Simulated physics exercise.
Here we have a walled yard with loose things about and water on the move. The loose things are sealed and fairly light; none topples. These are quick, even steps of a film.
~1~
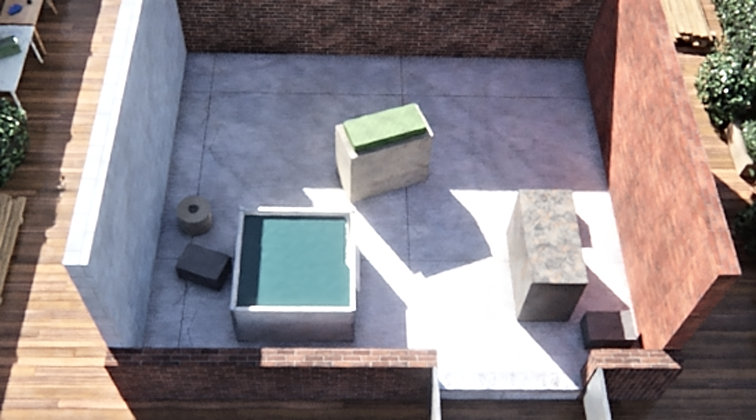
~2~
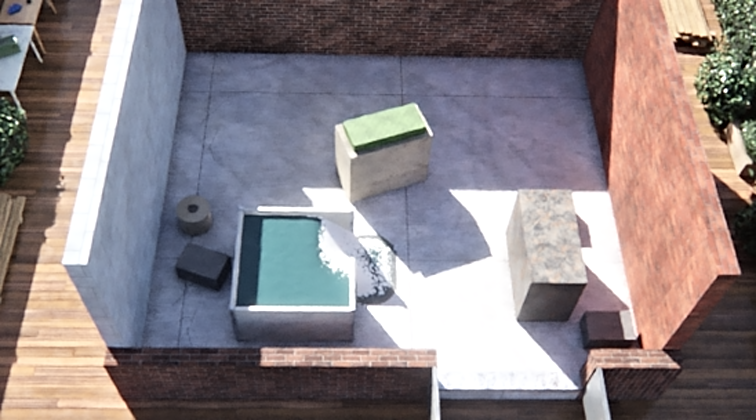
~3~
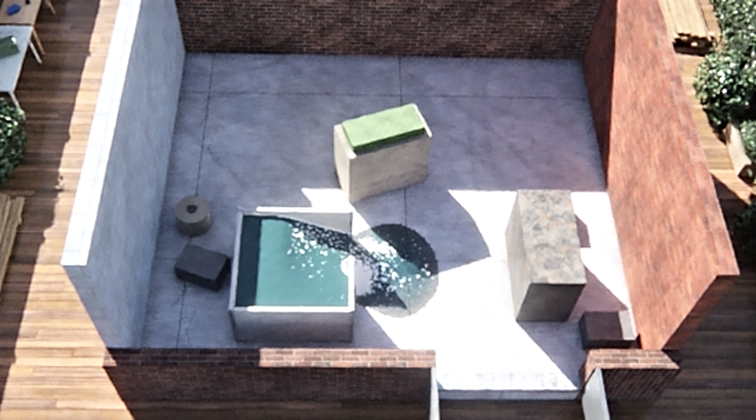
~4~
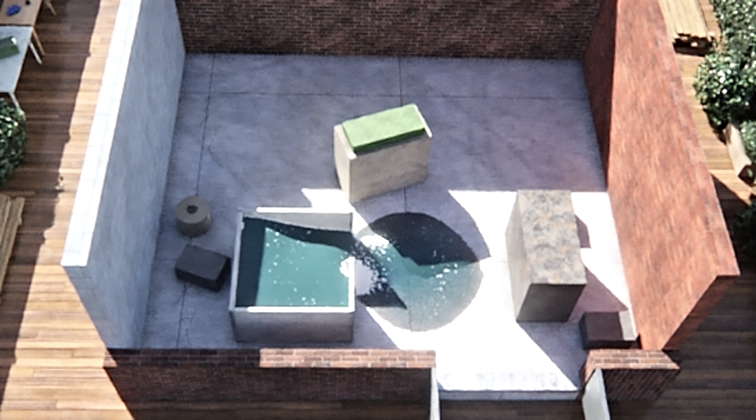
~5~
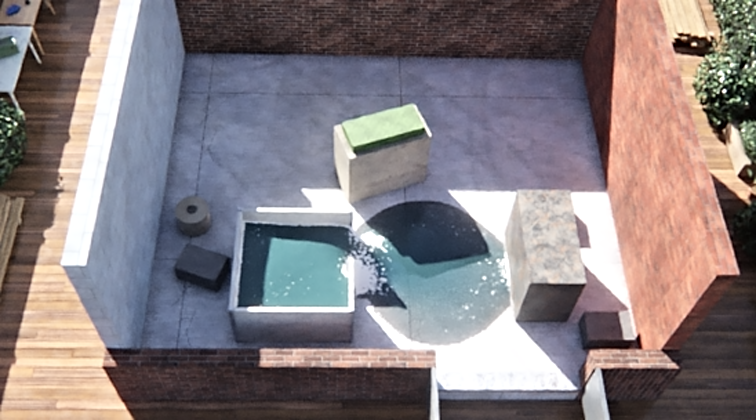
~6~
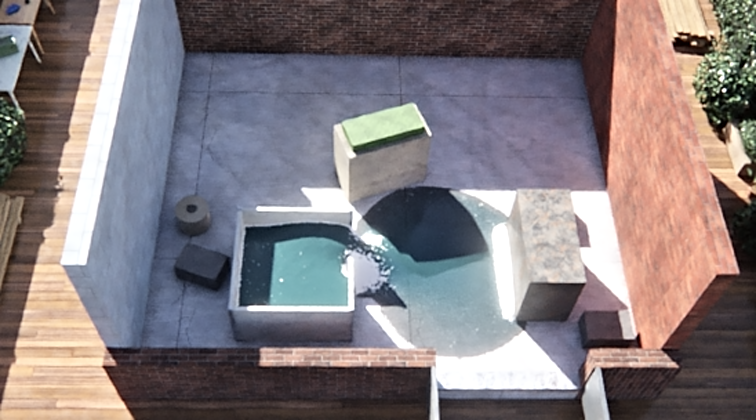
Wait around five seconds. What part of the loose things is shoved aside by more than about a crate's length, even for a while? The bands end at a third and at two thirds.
Share: Not even a third.
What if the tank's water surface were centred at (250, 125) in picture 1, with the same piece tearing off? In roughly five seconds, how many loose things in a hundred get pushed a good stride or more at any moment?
Close to 20 %.
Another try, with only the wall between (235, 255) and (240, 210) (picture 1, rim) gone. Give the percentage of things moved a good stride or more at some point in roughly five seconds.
Roughly 40 per cent.
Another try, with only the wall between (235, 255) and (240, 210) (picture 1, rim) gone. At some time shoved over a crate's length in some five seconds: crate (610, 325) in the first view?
For that one: No.
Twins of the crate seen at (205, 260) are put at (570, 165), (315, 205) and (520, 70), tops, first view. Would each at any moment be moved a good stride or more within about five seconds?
One after the other: Swept aside, less than that, yes.
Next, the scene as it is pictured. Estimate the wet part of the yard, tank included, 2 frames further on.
Some 25 per cent.
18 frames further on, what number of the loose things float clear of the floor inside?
I count 0.
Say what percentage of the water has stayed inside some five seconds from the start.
Near 76 in a hundred.
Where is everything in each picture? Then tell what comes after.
The first frame shows a tub at (193, 209) rests on the ground; a crate is out of sight; 0 of 5 have shifted.
The second frame shows a tub at (193, 208) rests on the ground; a crate is out of sight; 0 of 5 have shifted.
The third frame shows a tub at (192, 209) rests on the ground; a crate is out of sight; 0 of 5 have shifted.
The fourth frame shows a tub at (192, 209) rests on the ground; a crate is out of sight; 0 of 5 have shifted.
The fifth frame shows a tub at (192, 209) rests on the ground; a crate is out of sight; 0 of 5 have shifted.
The sixth frame shows a tub at (192, 209) rests on the ground; a crate is out of sight; 0 of 5 have shifted.
A moment on, 0 of 5 are well off their spots; 0 afloat.
Next, 1 of 5 are well off their spots; 0 afloat.
Later, 1 of 5 are well off their spots; 0 afloat.
In the end, 1 of 5 are well off their spots, and 1 have been at some point; 1 afloat.
